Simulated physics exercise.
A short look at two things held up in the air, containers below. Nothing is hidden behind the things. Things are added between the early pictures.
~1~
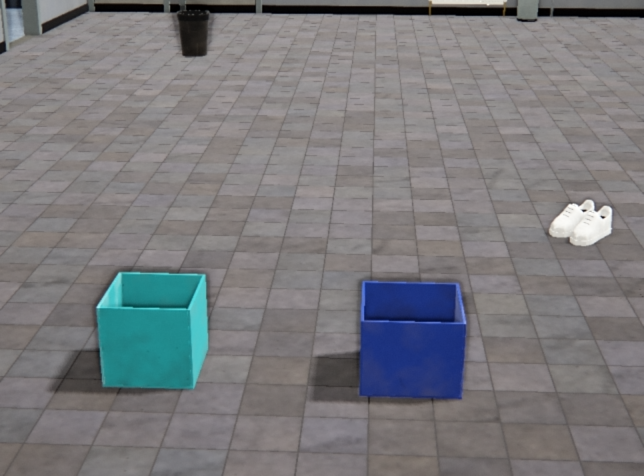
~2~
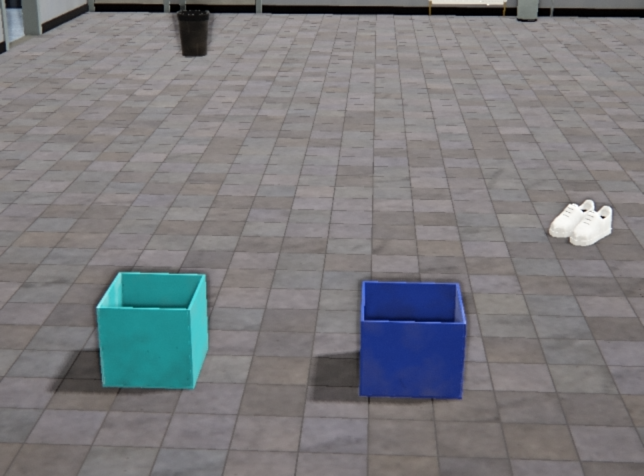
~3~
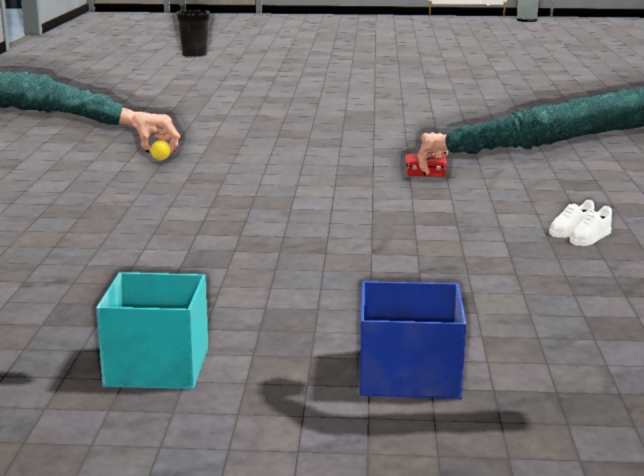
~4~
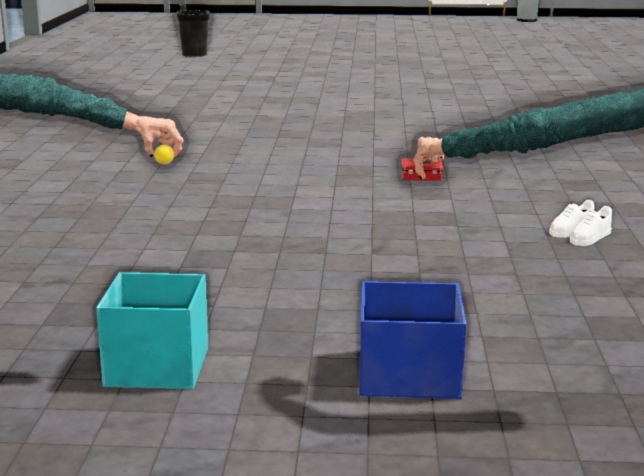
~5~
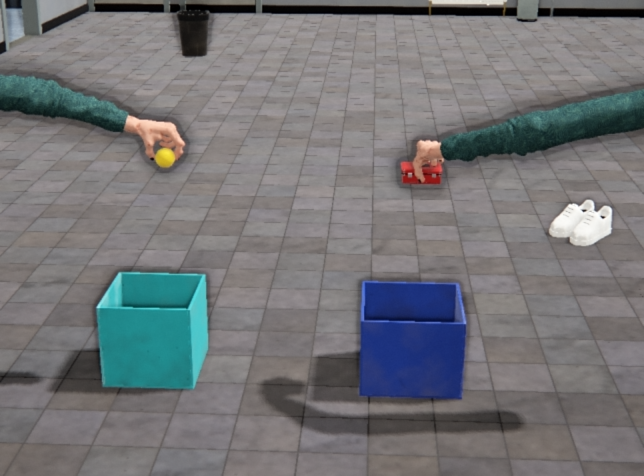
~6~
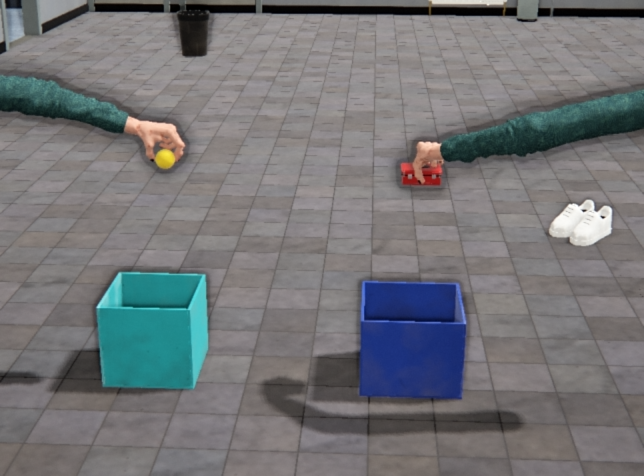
The clip opens on a teal crate at left and a blue crate at right on a tiled floor, with white shoes nearby. Two green-sleeved arms then appear, the left hand holding a yellow lemon and the right a red case. Both hands shift very slightly, still gripping the objects in the air.
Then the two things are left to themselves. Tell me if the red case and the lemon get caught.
In the end the red case lands inside and the lemon lands inside.
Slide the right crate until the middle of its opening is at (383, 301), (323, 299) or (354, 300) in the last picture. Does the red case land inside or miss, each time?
Try by try, it goes in; is not caught; falls beside it.
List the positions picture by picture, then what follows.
The first picture shows right crate (411, 338).
The second picture shows left crate (155, 329).
The third picture shows still on the way; red case (426, 165); right crate (411, 338).
The fourth picture shows still on the way; lemon (164, 154); left crate (155, 329).
The fifth picture shows still on the way; red case (421, 173); right crate (411, 338).
The sixth picture shows in place, still held; red case (421, 174); lemon (165, 159); left crate (155, 329).
Then, 0.26 s past the last view, red case in the air near (418, 247); lemon in the air near (169, 231).
Finally, the red case is caught, near (414, 365); the lemon is caught, near (175, 357).
